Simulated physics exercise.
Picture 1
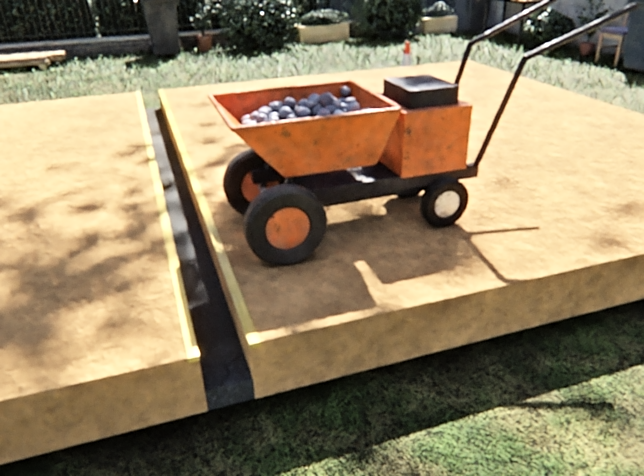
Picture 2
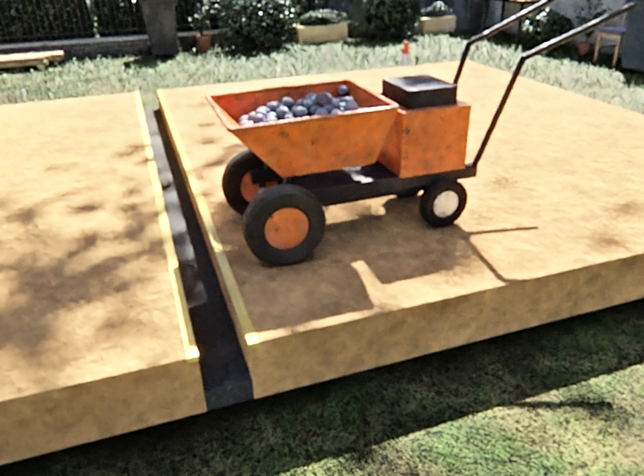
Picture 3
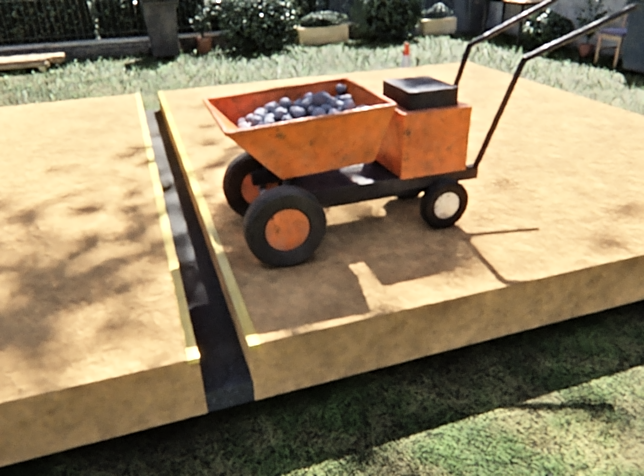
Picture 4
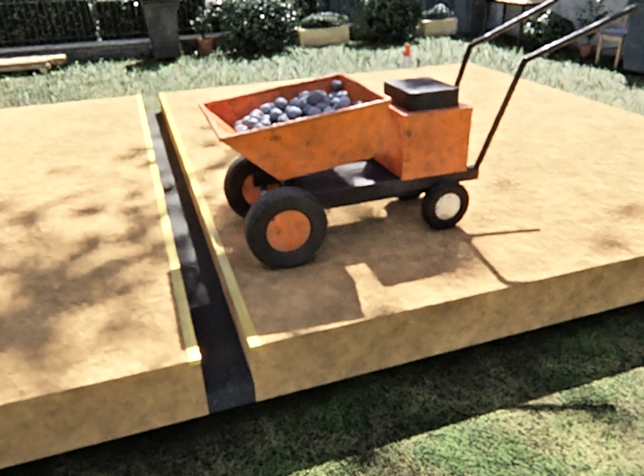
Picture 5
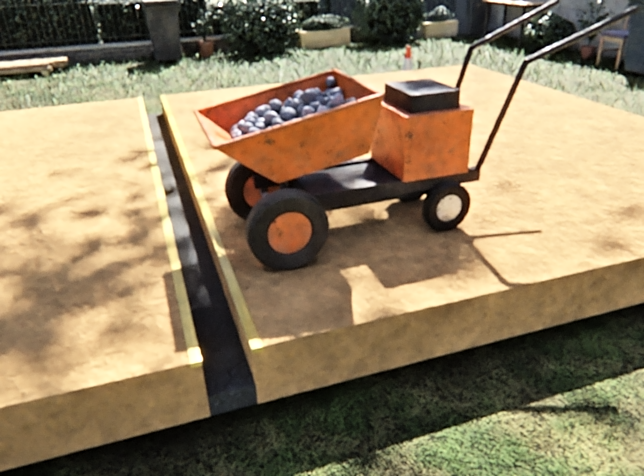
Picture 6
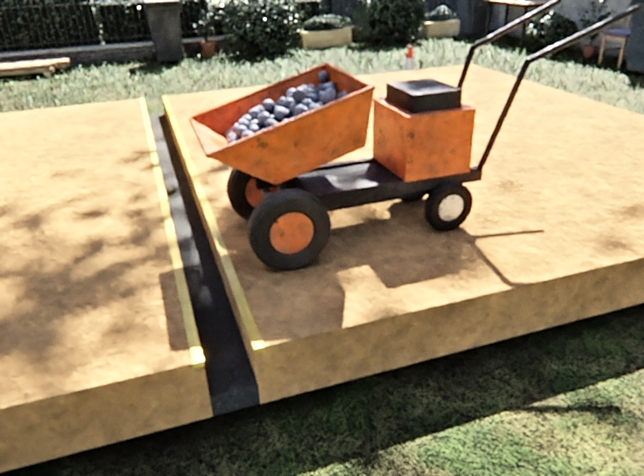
An orange barrow loaded with round, bluish-grey cobbles stood beside a narrow dark trench between two tan slabs, and its skip slowly tilted down toward the left while the wheels stayed put.
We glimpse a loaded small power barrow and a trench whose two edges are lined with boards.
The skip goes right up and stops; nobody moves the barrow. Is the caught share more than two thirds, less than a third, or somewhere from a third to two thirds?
It is less than a third.
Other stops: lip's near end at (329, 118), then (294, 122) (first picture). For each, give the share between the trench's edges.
About 60 %, then 70 %.
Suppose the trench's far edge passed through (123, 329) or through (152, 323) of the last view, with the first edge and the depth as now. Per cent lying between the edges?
Roughly 90 per cent, then roughly 50 per cent.
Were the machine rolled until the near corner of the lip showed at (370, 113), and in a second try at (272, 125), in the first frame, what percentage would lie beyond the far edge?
0 and 50 percent, in that order.
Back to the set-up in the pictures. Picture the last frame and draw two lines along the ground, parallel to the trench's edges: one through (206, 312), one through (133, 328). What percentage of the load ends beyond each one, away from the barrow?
Respectively 80 and 50 %.
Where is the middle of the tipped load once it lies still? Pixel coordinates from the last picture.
I'd mark it at roughly (122, 262).
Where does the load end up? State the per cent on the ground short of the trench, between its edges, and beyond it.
Split - short: 0 percent, between: 0 percent, beyond: 85 percent.
Soon, skip tipped steeply; all in the skip.
A while on, skip tipped steeply; about two thirds in the skip; about a third beyond it; a stray few falling.
Towards the end, skip tipped right over; a small part in the skip; a stray few in or heaped over the trench; most beyond it.
Finally, skip tipped right over; a small part in the skip; a stray few in or heaped over the trench; most beyond it.
